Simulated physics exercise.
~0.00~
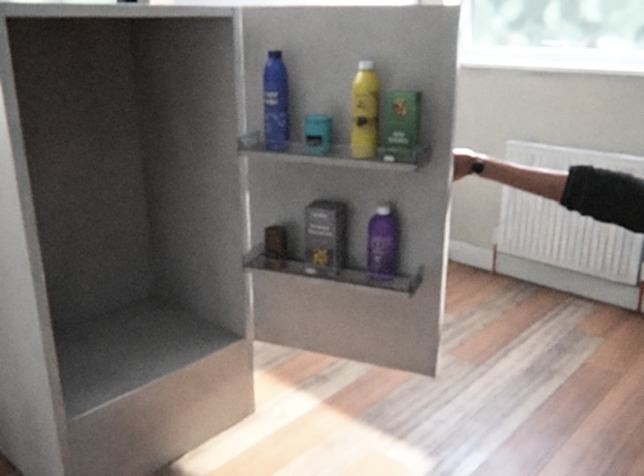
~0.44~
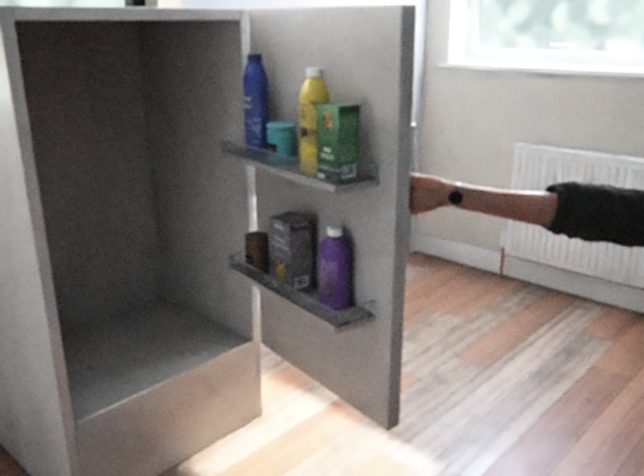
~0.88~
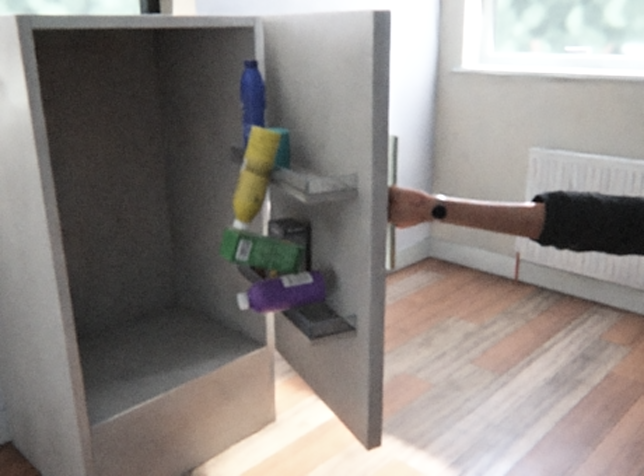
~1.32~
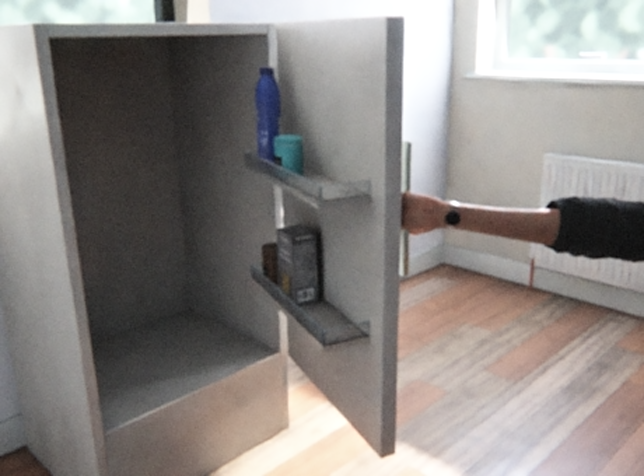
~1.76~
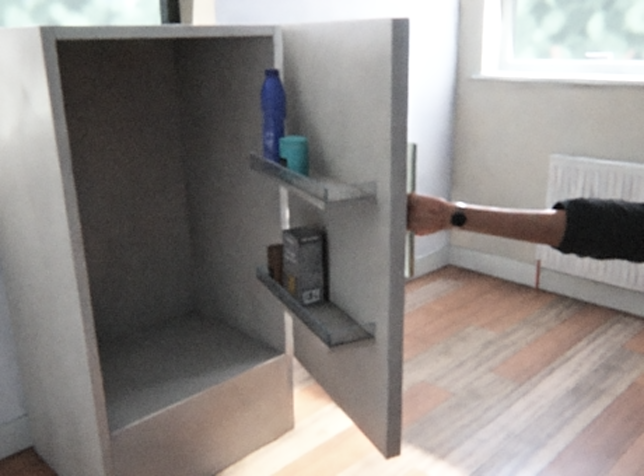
At the start, a grey cabinet stands open, its door fitted with two racks holding seven containers, while a hand grips the door's outer edge. The hand swings the door partway toward the cabinet, and the items stay upright as it turns. Then the yellow bottle tips upside down off the upper rack, while the green carton and purple bottle tumble sideways toward the cabinet. The three drop out of sight. At the end, the door rests partly open in the hand's grip, with the blue bottle, turquoise jar, grey carton and small brown jar still on the racks.
